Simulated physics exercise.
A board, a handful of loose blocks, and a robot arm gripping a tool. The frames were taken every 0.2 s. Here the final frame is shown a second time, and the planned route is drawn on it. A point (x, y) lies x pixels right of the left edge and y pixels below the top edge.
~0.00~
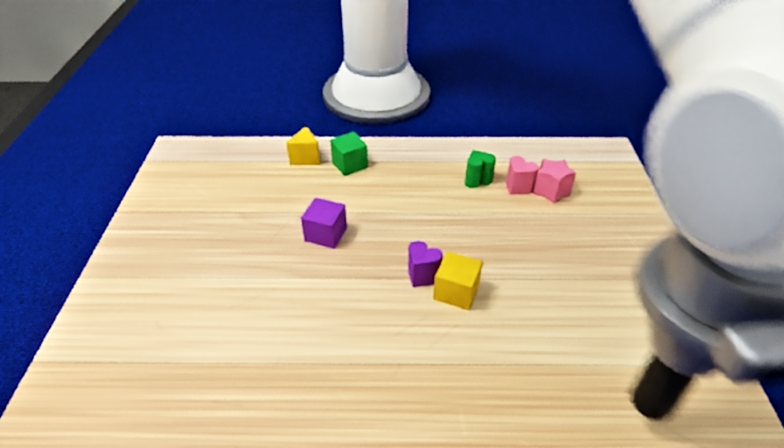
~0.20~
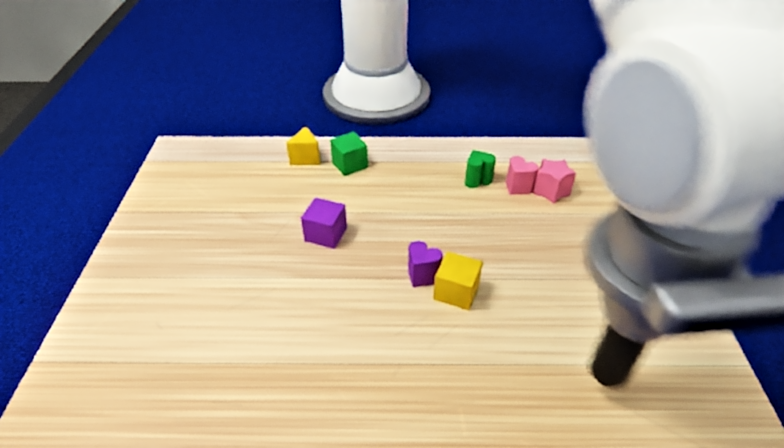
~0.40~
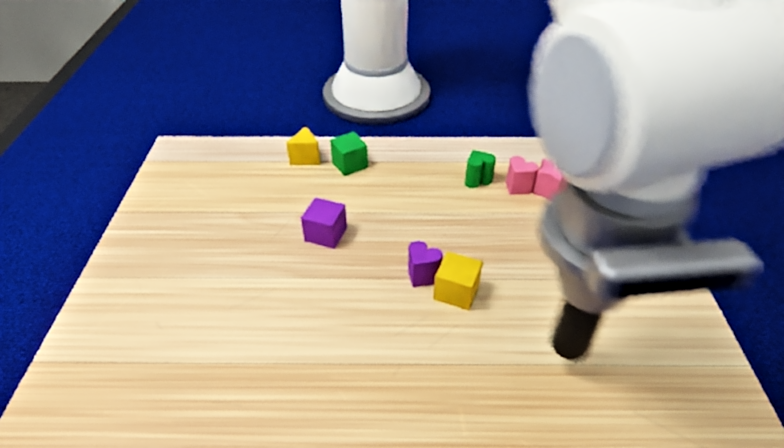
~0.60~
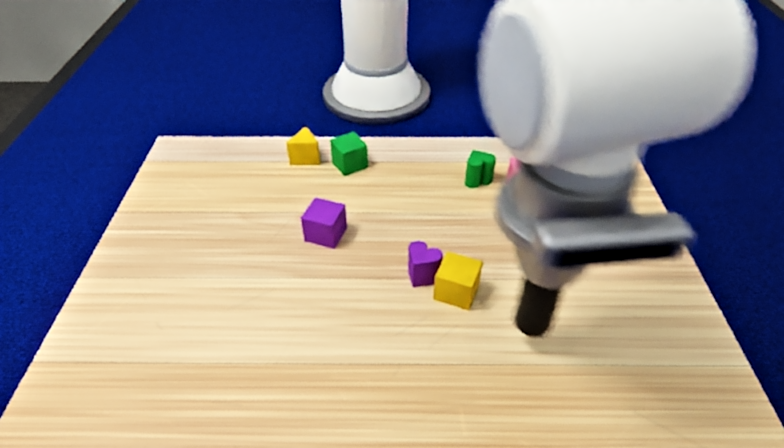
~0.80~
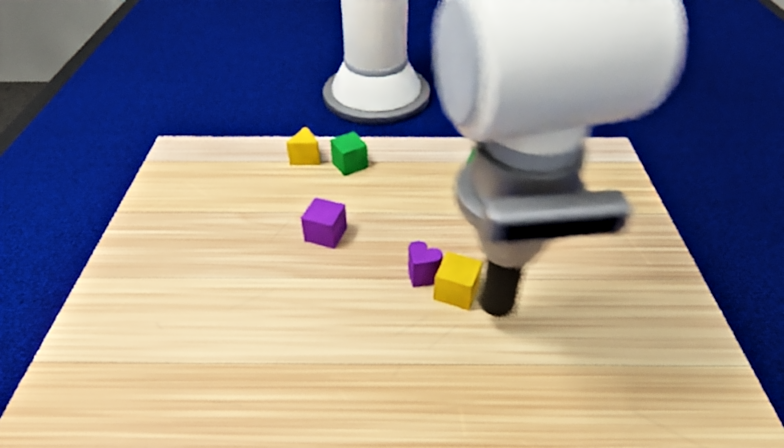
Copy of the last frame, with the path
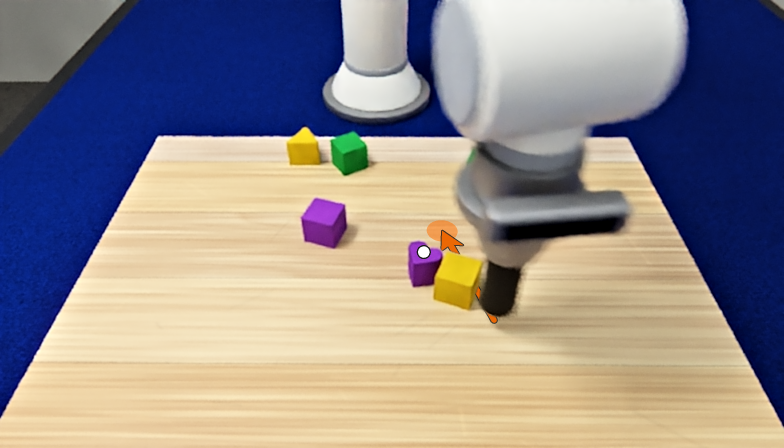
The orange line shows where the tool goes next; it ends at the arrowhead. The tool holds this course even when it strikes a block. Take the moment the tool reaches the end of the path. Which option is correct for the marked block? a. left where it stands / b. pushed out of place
I'll go with b - pushed out of place.
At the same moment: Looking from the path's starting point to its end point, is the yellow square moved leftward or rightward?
Sideways shift: Left.
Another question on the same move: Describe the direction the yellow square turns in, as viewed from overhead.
From above, the yellow square will be seen to turn anti-clockwise.
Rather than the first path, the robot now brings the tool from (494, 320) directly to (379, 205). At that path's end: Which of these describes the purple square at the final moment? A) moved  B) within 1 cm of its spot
Option A.
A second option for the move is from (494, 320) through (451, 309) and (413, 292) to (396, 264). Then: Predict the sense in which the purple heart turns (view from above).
Answer: Anticlockwise.
The drawn path runs in a line from (494, 320) to (442, 231); the dot is on the purple heart.
What follows on the original path. One third of the way, tool (477, 269); purple heart (409, 245), turned 35° anticlockwise; yellow square (444, 251).
Two thirds of the way, tool (459, 239); purple heart (395, 239), turned 90° anticlockwise; yellow square (423, 228), turned 35° anticlockwise.
At the end, tool (444, 214); purple heart (393, 238), turned 100° anticlockwise; yellow square (418, 223), turned 45° anticlockwise.
